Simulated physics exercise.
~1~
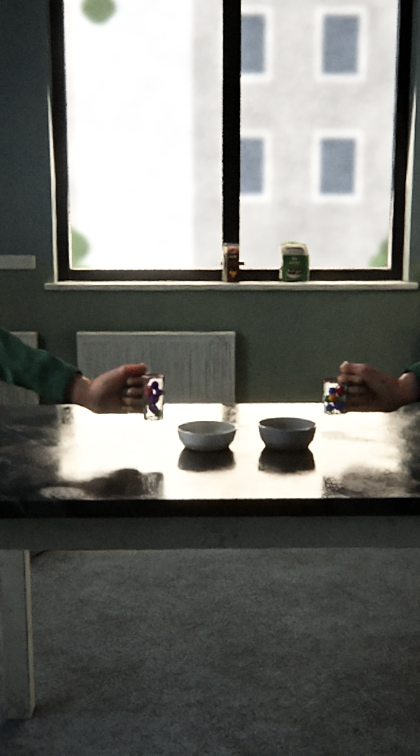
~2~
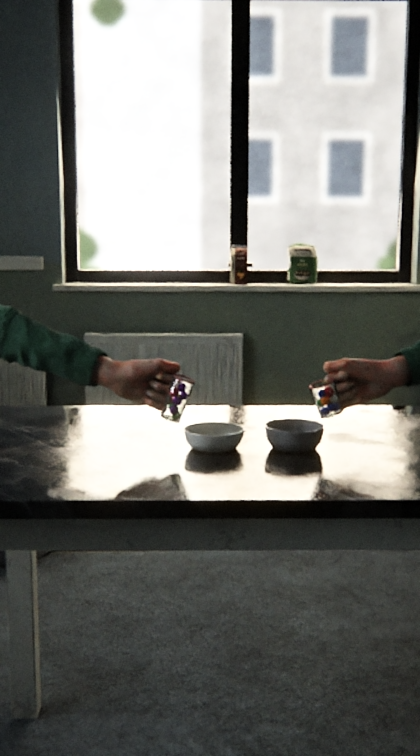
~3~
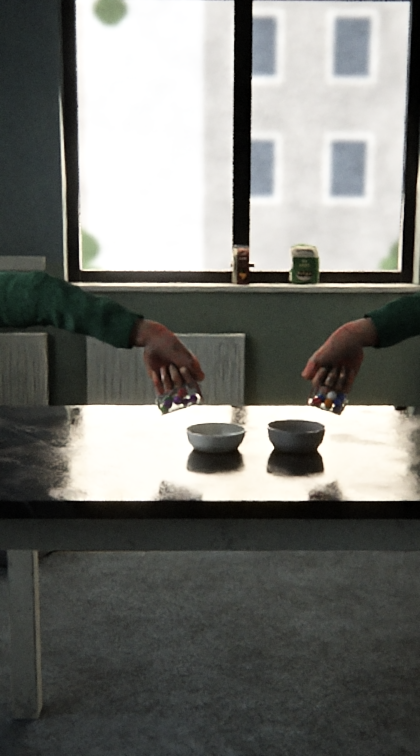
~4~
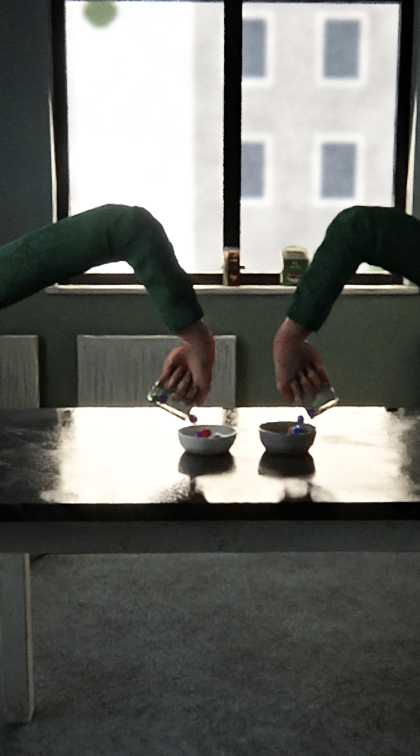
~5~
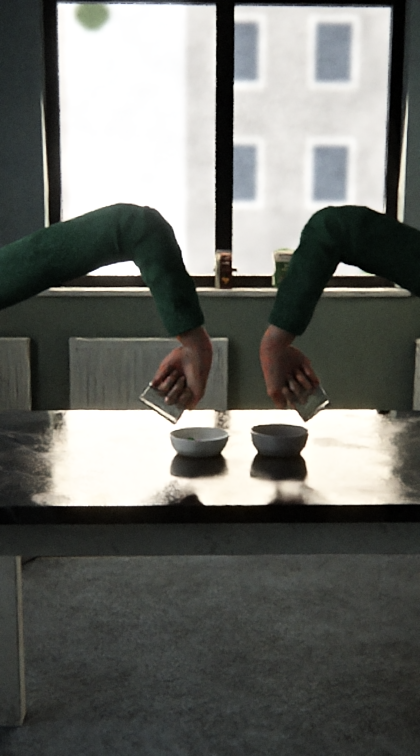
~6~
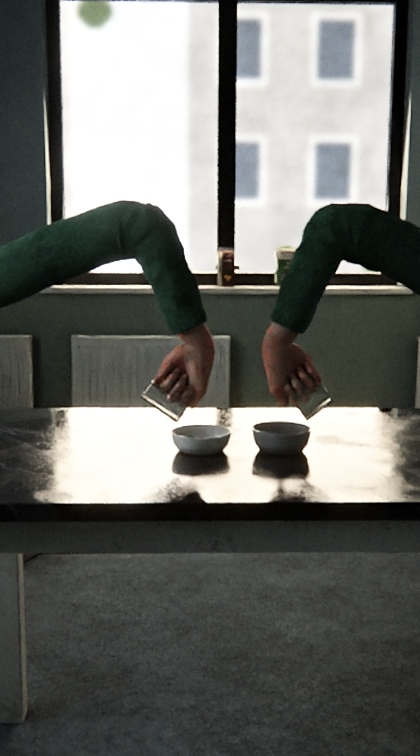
Two green-sleeved hands tip small clear cups, emptying colourful loose pieces into two bowls below.
